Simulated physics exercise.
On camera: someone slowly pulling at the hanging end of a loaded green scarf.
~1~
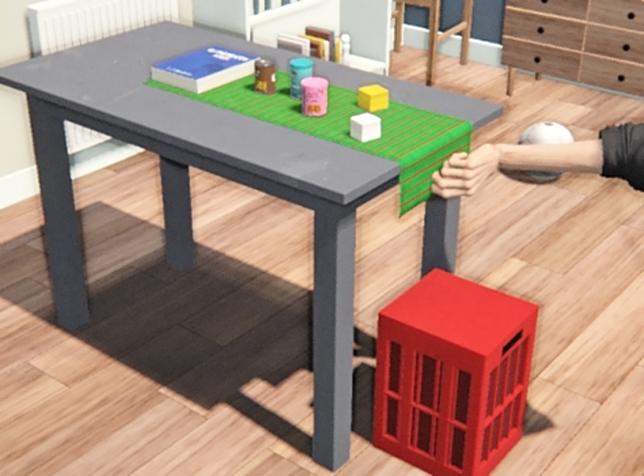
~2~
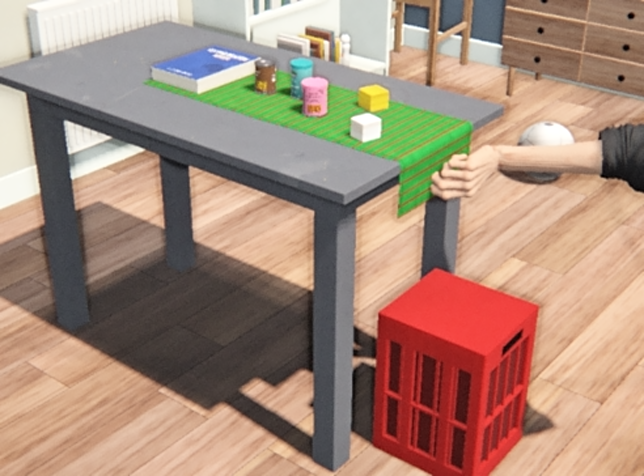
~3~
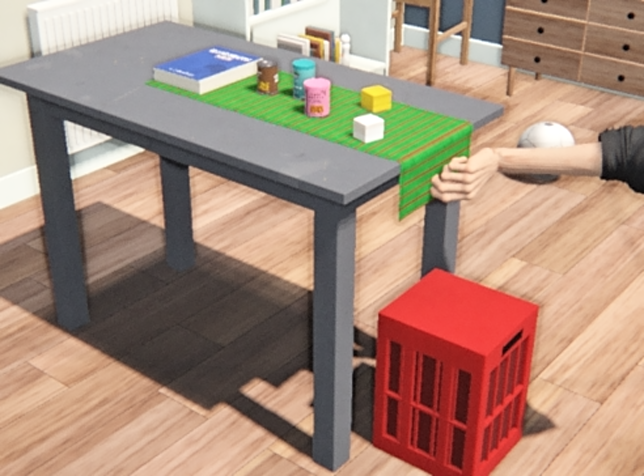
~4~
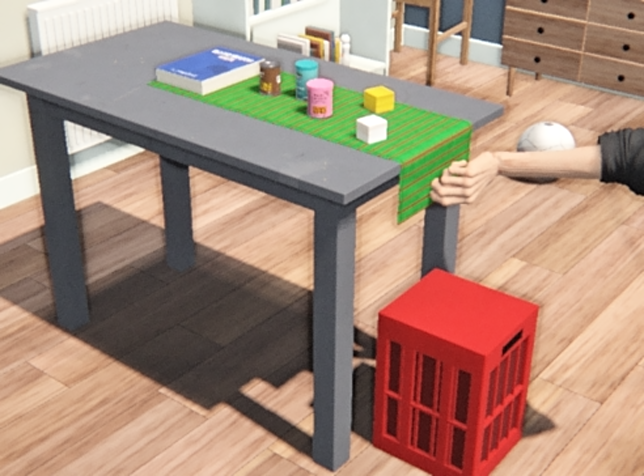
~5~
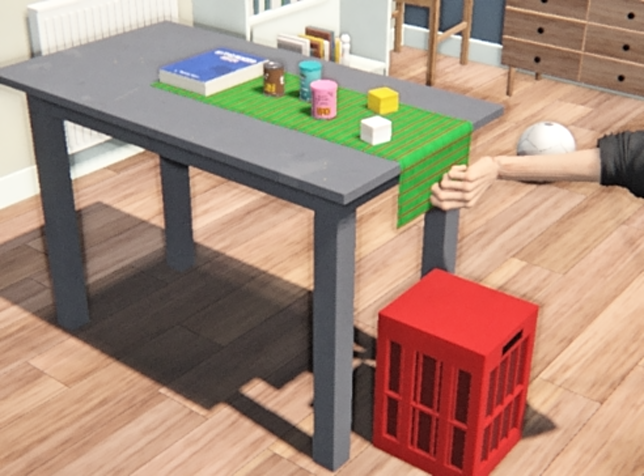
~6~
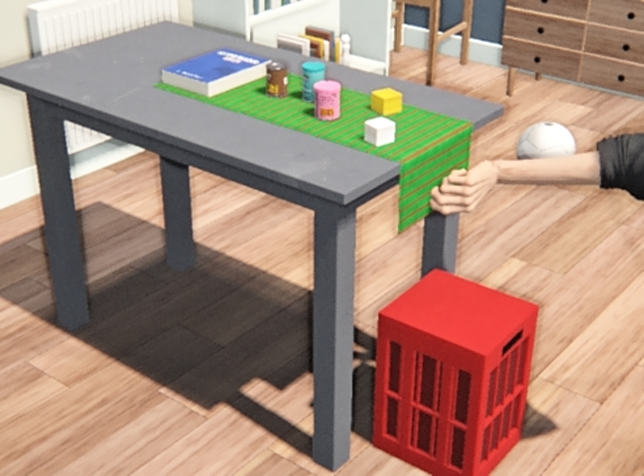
A hand slowly pulled down the hanging end of a green scarf on a gray table, and the book, cans and small cubes on it slid slightly to the right together.
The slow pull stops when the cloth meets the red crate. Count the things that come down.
The table loses two.
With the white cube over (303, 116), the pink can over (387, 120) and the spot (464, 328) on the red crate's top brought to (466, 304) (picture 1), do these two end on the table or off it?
The white cube survives; the pink can comes down.
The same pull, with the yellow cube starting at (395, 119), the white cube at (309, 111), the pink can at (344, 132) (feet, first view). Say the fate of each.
The yellow cube is carried off; the white cube stays on; the pink can tumbles off.
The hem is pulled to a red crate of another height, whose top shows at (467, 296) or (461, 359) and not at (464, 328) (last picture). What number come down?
Over the edge go 1 and 3.
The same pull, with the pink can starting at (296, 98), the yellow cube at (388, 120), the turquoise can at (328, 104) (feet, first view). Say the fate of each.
The pink can keeps its place on top, the yellow cube tumbles off, the turquoise can holds on.
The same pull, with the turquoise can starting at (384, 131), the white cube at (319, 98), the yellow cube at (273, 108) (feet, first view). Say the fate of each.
The turquoise can drops off; the white cube does not fall; the yellow cube survives.
Soon after, hem near (432, 252); white cube gone.
After that, hem on the crate; white cube and yellow cube gone.
In the end, hem on the crate; white cube and yellow cube gone. The count of fallen things is two.
